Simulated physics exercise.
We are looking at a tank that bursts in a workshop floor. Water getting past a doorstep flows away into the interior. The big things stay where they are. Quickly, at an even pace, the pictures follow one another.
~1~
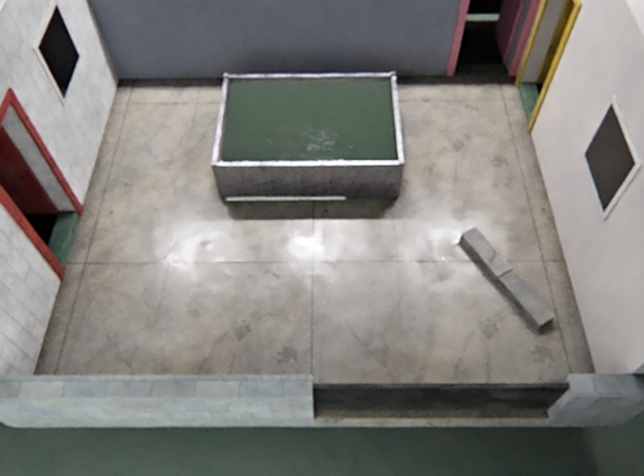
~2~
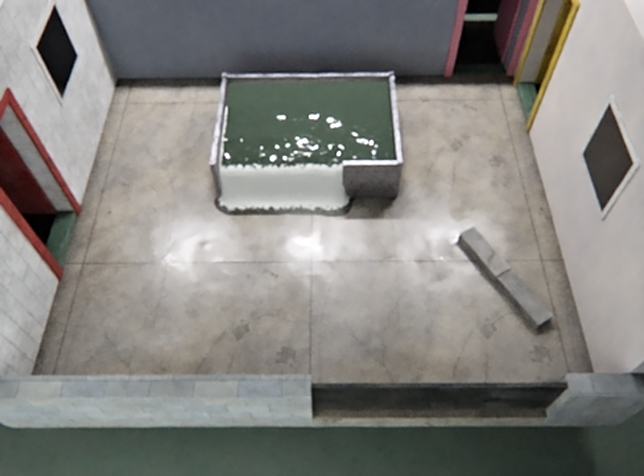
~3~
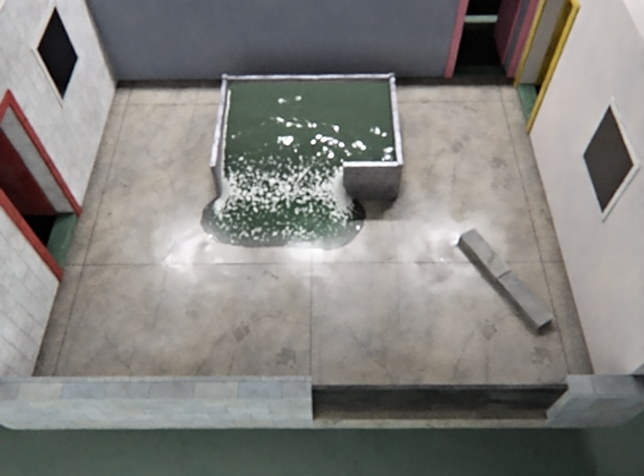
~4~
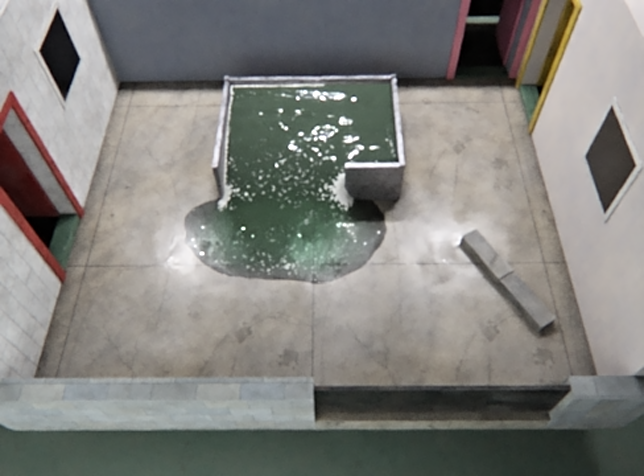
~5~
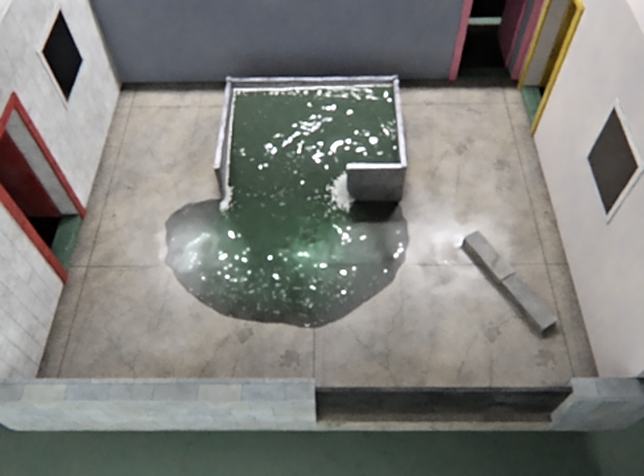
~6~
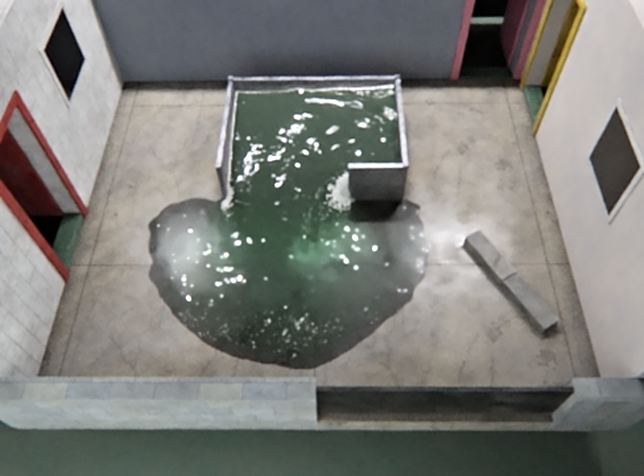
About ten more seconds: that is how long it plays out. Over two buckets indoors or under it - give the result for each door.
Result: The red door will allow in no excess, the yellow door will allow in no excess, the pink door will allow in an excess.
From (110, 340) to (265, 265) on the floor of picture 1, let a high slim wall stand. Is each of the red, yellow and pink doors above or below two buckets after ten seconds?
Result - red door overshoots, yellow door doesn't reach it, pink door overshoots.
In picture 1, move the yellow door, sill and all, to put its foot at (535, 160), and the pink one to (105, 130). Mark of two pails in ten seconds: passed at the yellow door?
The answer is that yellow door doesn't reach the mark.
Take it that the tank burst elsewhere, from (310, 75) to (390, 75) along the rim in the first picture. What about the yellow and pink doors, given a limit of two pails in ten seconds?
Well, yellow door gets past it and pink door gets past it.
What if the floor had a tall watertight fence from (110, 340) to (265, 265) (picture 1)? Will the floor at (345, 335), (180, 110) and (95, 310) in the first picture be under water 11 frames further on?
The first spot is swamped, the second untouched, the third swamped.
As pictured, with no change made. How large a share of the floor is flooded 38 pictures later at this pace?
By my count, 95 percent.
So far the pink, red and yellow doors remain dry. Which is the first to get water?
That's the door marked red.
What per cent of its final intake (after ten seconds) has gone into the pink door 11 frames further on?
Near 0 in a hundred.
A moment on, water covers 35 % of the floor; the red door not reached, the yellow door not reached, the pink door not reached.
Next, water covers 40 % of the floor; the red door wet at the sill, nothing in, the yellow door not reached, the pink door not reached.
Then, water covers 55 % of the floor; the red door wet at the sill, nothing in, the yellow door not reached, the pink door not reached.
Later, water covers 95 % of the floor; the red door under two buckets in, the yellow door wet at the sill, nothing in, the pink door wet at the sill, nothing in.
In the end, water covers 100 % of the floor; the red door under two buckets in, the yellow door under two buckets in, the pink door over two buckets in.
